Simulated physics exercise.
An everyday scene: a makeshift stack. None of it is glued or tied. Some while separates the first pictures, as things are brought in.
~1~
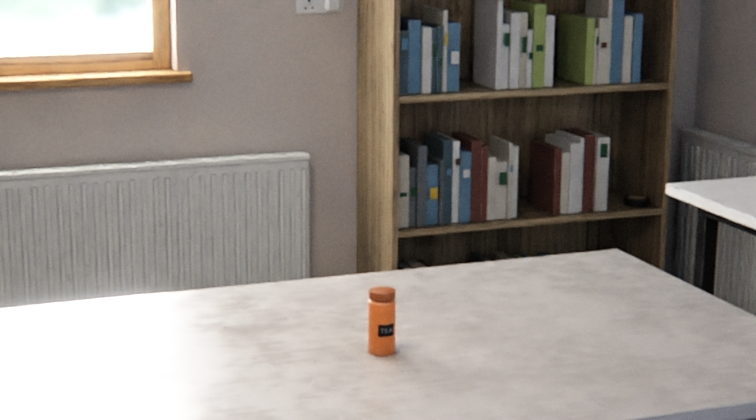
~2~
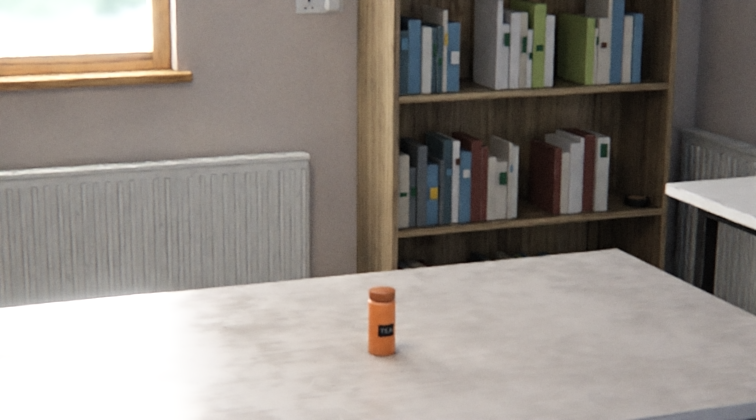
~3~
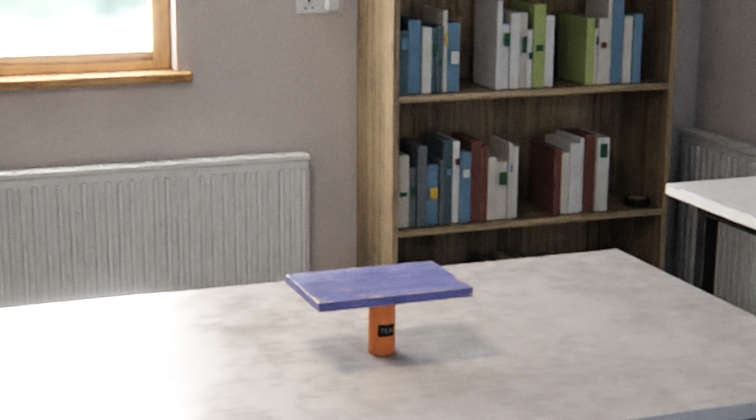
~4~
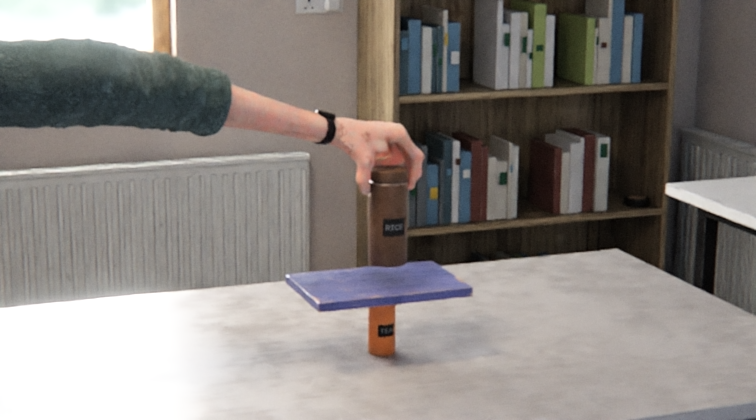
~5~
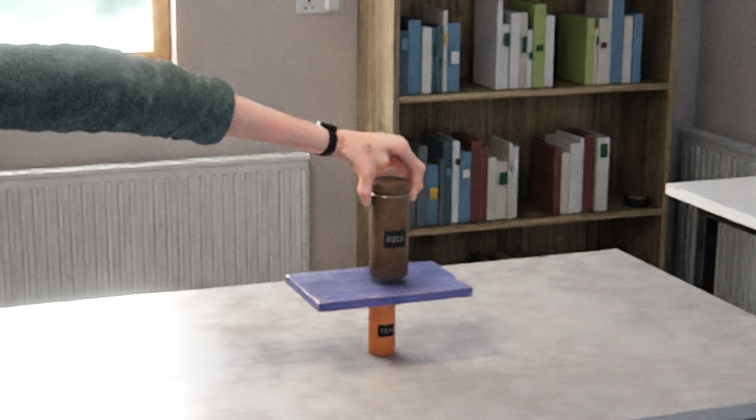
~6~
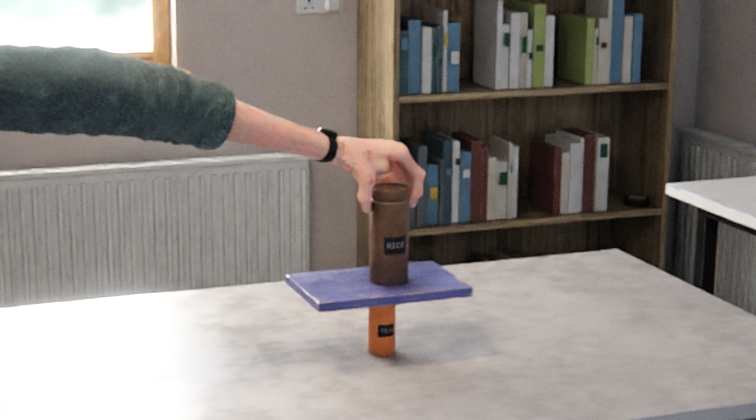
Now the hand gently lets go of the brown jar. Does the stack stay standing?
Yes. It is going to remain upright.
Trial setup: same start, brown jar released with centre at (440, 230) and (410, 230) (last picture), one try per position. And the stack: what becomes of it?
Topples, then stands firm.
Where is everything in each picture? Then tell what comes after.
The last thing is not in view yet; orange shaker (382, 321), in the first frame.
The last thing is not in view yet; orange shaker (382, 321), in the second frame.
The last thing is not in view yet; orange shaker (382, 321), in the third frame.
On its way; brown jar (388, 216); orange shaker (382, 321), in the fourth frame.
On its way; brown jar (389, 227); orange shaker (382, 321), in the fifth frame.
In place under the hand; brown jar (389, 234); orange shaker (382, 321), in the sixth frame.
Then, 0.20 s after the last picture, nothing has stirred.
Then, 0.50 s after the last picture, brown jar resting near (389, 235).
At rest, all 3 in place. Seen from the same camera at the end, brown jar near (389, 235). The stack holds.
